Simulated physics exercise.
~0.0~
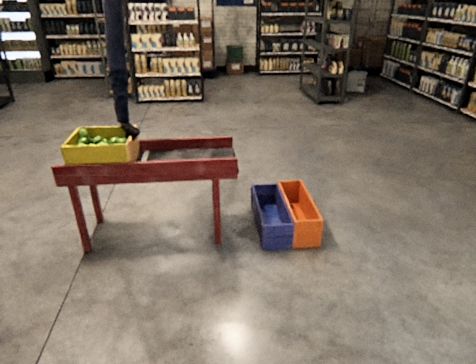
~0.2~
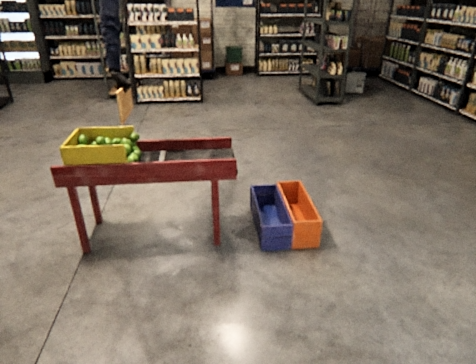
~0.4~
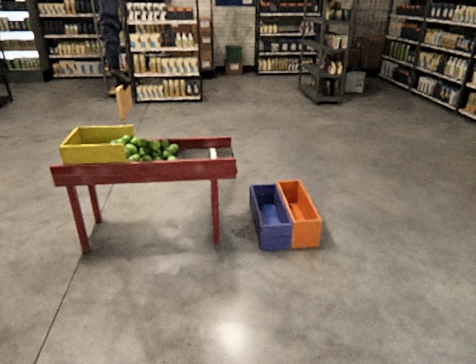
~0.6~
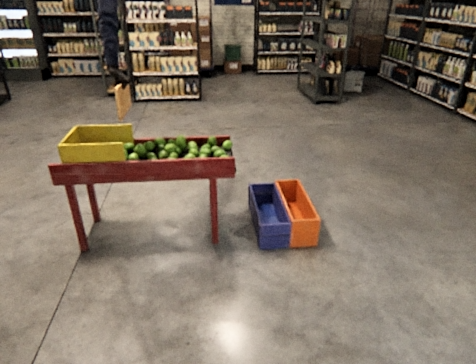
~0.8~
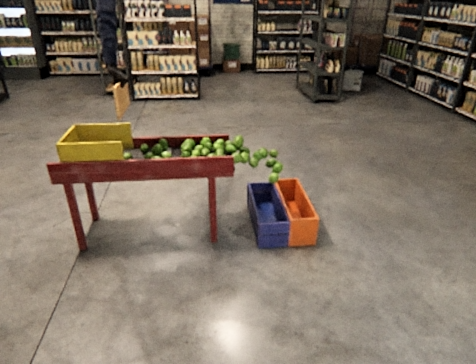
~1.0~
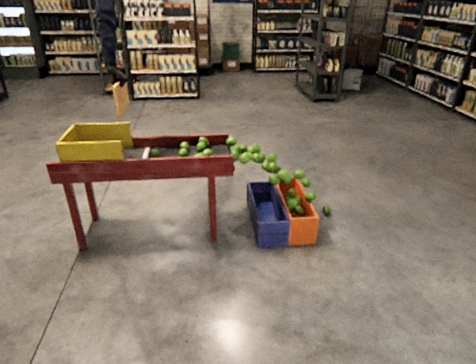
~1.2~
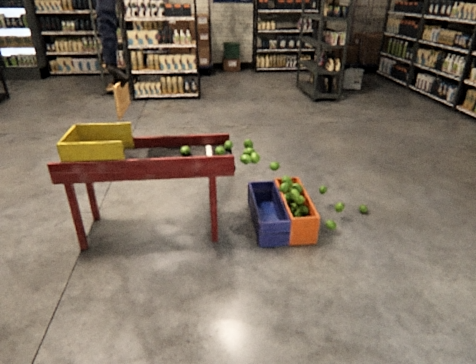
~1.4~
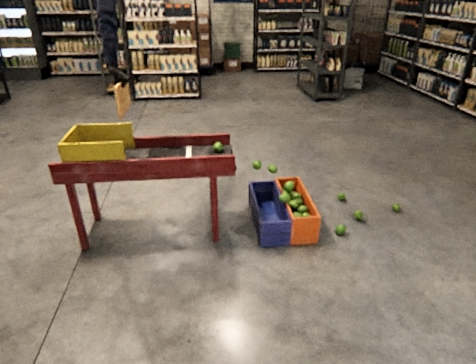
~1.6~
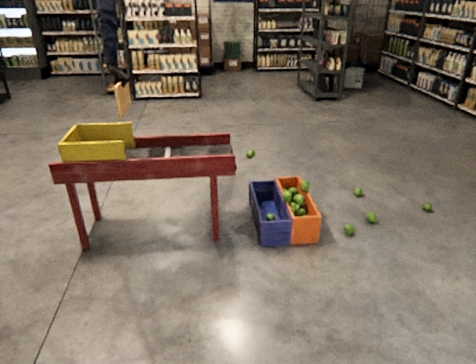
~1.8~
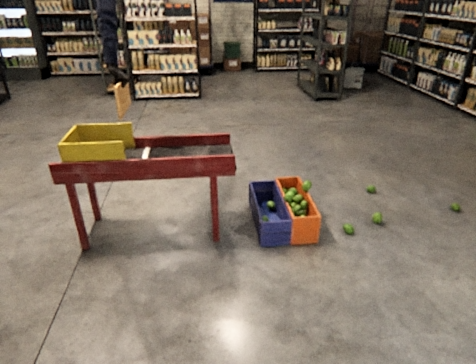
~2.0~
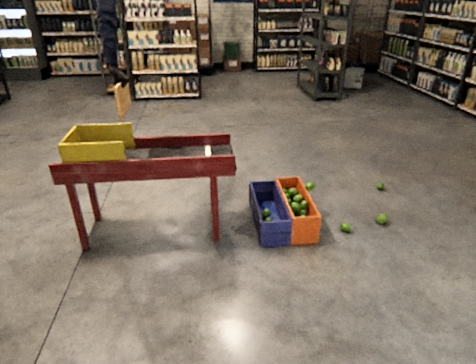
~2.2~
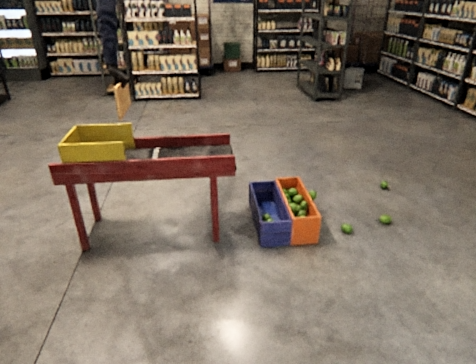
In a store aisle area, a gate lifted from a yellow pen and round green fruit rode a red-framed belt rightward, spilling off its end; most landed in the orange box, a couple in the blue tub, and a few on the floor beyond.
